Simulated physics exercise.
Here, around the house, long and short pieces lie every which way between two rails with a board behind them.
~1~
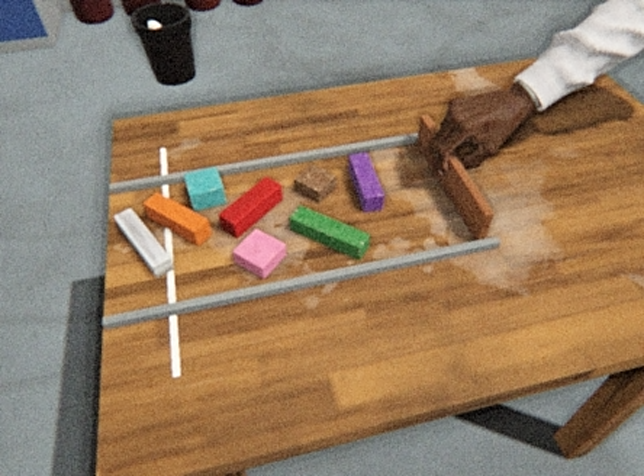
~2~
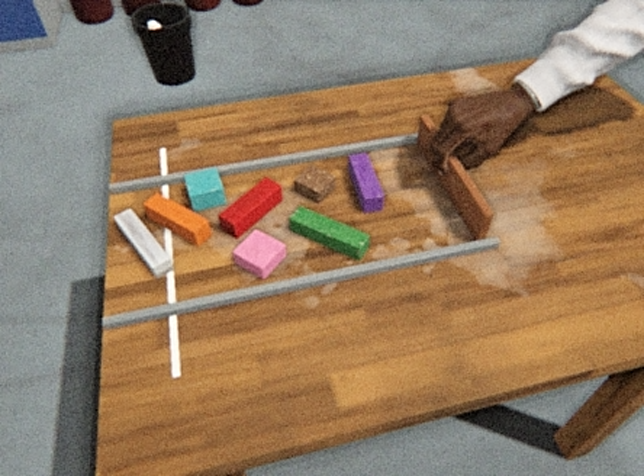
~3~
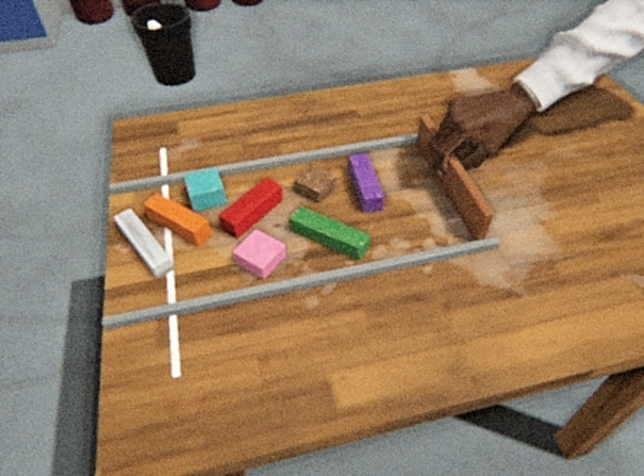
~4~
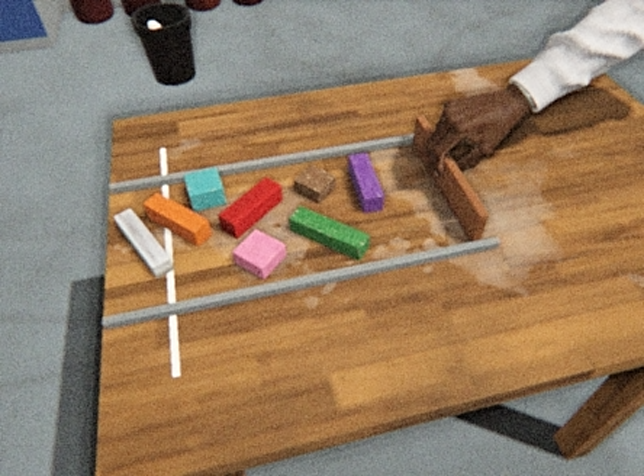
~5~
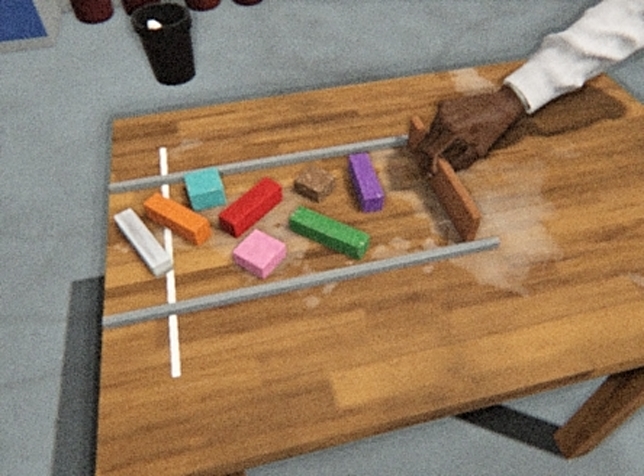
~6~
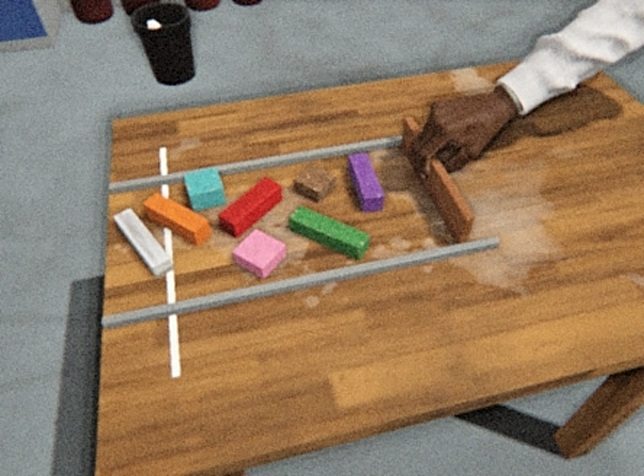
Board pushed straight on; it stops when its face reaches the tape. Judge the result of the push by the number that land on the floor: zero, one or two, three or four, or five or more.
The number that land on the floor is three or four.
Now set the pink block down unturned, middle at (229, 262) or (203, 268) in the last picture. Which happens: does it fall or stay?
Stays put; stays put.
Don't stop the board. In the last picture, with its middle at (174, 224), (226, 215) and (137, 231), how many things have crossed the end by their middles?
The counts would come out as 3, 0 and 6.
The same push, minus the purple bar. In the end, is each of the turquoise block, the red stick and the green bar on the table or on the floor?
The turquoise block does not fall, the red stick holds on, the green bar stays on.
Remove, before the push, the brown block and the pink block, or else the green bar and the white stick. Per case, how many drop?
Try one: 2; try two: 2.
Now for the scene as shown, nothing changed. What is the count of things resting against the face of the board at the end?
It touches 2.
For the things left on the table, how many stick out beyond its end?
2 is the number.
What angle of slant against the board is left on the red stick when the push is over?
It comes to around 20 degrees.
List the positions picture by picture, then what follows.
The first frame shows white stick (144, 242); orange bar (177, 219); turquoise block (205, 189); board (451, 174); tape (169, 240).
The second frame shows orange bar (177, 219); red stick (252, 207).
The third frame shows turquoise block (205, 189); purple bar (365, 182).
The fourth frame shows white stick (143, 242); pink block (260, 254).
The fifth frame shows orange bar (177, 219); board (440, 176).
The sixth frame shows white stick (143, 242); orange bar (177, 219); turquoise block (205, 189); board (433, 177); tape (168, 240).
Soon after, none off yet; white stick at rest near (143, 242); orange bar at rest near (177, 219); turquoise block at rest near (205, 189).
After that, none off yet; white stick at rest near (143, 242); orange bar moving near (172, 220); turquoise block displaced a little near (189, 189).
And then, none off yet; white stick displaced a little near (105, 256); orange bar displaced about its own width near (119, 237); turquoise block displaced well along near (127, 199).
In the end, the number that fall off is three or four; gone, turquoise block, orange bar and white stick.
